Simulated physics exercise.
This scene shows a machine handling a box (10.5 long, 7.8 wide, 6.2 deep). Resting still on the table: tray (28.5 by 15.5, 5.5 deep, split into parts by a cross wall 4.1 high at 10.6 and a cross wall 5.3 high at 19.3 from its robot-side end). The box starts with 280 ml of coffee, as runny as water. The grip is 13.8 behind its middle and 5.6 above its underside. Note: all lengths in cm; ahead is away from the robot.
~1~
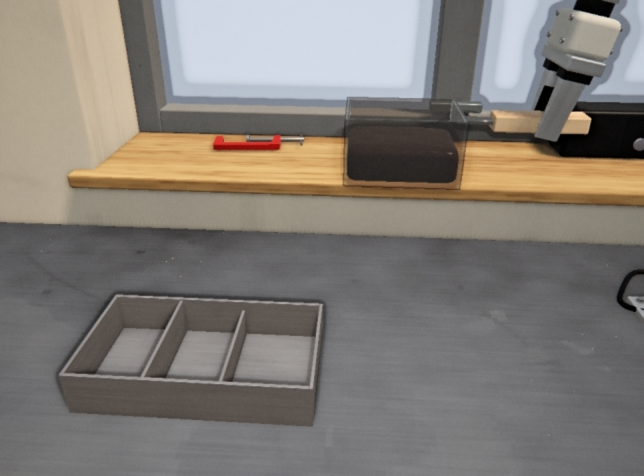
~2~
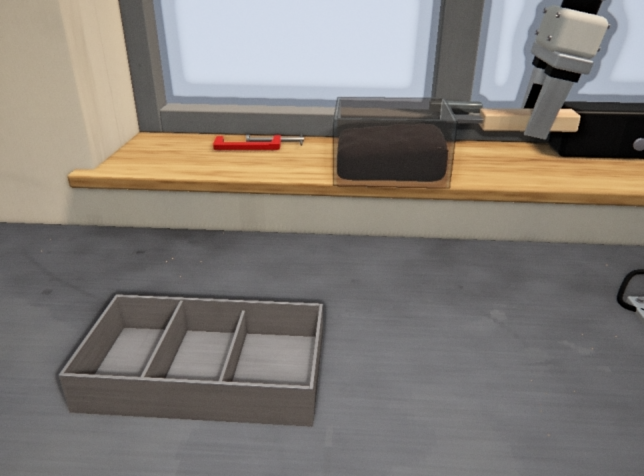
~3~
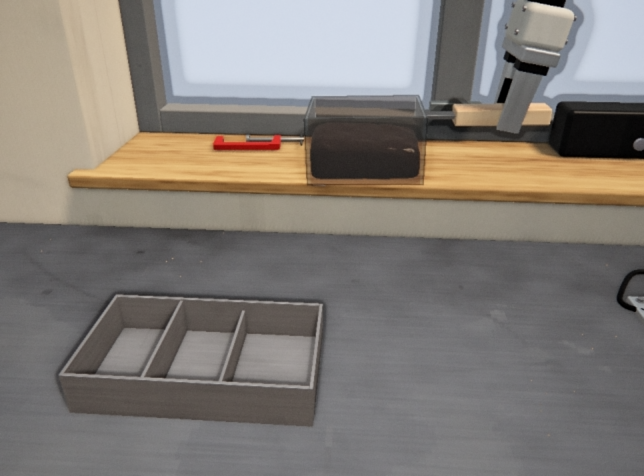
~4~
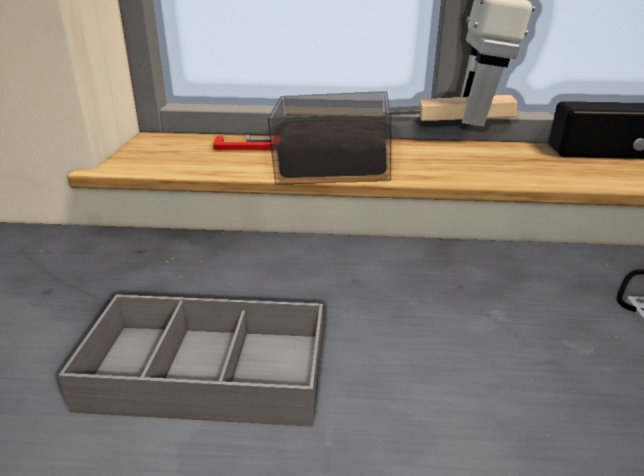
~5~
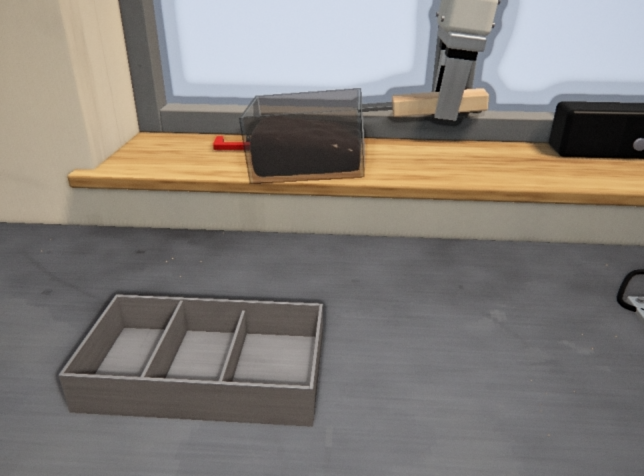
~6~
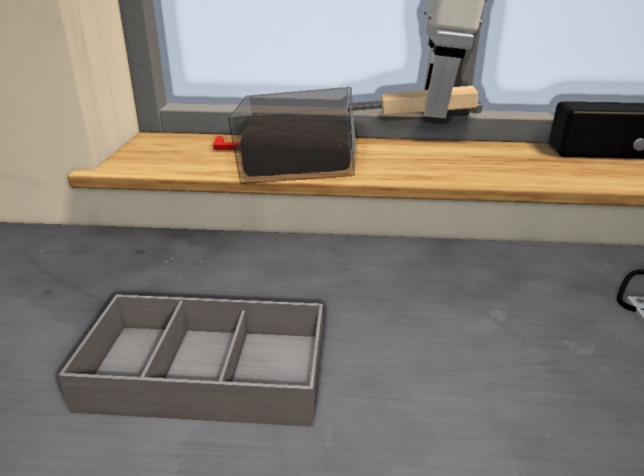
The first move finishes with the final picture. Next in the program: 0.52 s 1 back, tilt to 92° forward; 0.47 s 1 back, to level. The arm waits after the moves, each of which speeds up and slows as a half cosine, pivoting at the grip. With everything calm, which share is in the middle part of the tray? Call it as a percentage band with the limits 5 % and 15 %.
Band: Below 5 %.
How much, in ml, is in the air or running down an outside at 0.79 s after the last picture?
About 5 ml.
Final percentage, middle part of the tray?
I'd say somewhere near 1 in a hundred.
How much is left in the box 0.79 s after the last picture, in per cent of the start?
Remaining share: Close to 40 per cent.
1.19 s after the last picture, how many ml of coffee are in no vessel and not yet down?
0 ml.
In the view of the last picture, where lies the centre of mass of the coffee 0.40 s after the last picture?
Estimated centre sits near (373, 290).
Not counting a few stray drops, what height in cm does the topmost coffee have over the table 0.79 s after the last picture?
Roughly 26 cm above the table.
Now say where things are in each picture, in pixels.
Box floor at (399, 168), level; upper third of the coffee around (400, 141), from x 350 to 460, top at y 130; 280 ml in the box, in the first picture.
Box floor at (389, 168), level; upper third of the coffee around (400, 140), from x 340 to 450, top at y 125, in the second picture.
Box floor at (365, 166), tilted 2° forward; upper third of the coffee around (363, 138), from x 310 to 420, top at y 125, in the third picture.
Box floor at (334, 163), tilted 4° forward; upper third of the coffee around (336, 136), from x 280 to 385, top at y 125, in the fourth picture.
Box floor at (310, 162), tilted 5° forward; upper third of the coffee around (298, 134), from x 250 to 360, top at y 115, in the fifth picture.
Box floor at (301, 161), tilted 6° forward; upper third of the coffee around (294, 133), from x 240 to 350, top at y 120; 280 ml in the box, in the sixth picture.
Then, 0.40 s later, tilted 80° forward, liquid up to 22 above the table; 145 ml in the box, 55 ml in the robot-side part, 75 ml in the air or running down outside.
Then, 0.79 s later, tilted 35° forward, liquid up to 84 above the table; 120 ml on the table or floor, 105 ml in the box, 40 ml in the robot-side part, 5 ml in the air or running down outside.
Then, 1.19 s later, level, liquid up to 36 above the table; 125 ml on the table or floor, 105 ml in the box, 40 ml in the robot-side part, 5 ml in the middle part.
Then, 1.99 s later, level, liquid up to 33 above the table; 125 ml on the table or floor, 105 ml in the box, 40 ml in the robot-side part, 5 ml in the middle part.
At rest, 125 ml on the table or floor, 105 ml in the box, 40 ml in the robot-side part, 5 ml in the middle part. That is 1 % in the middle part of the tray.
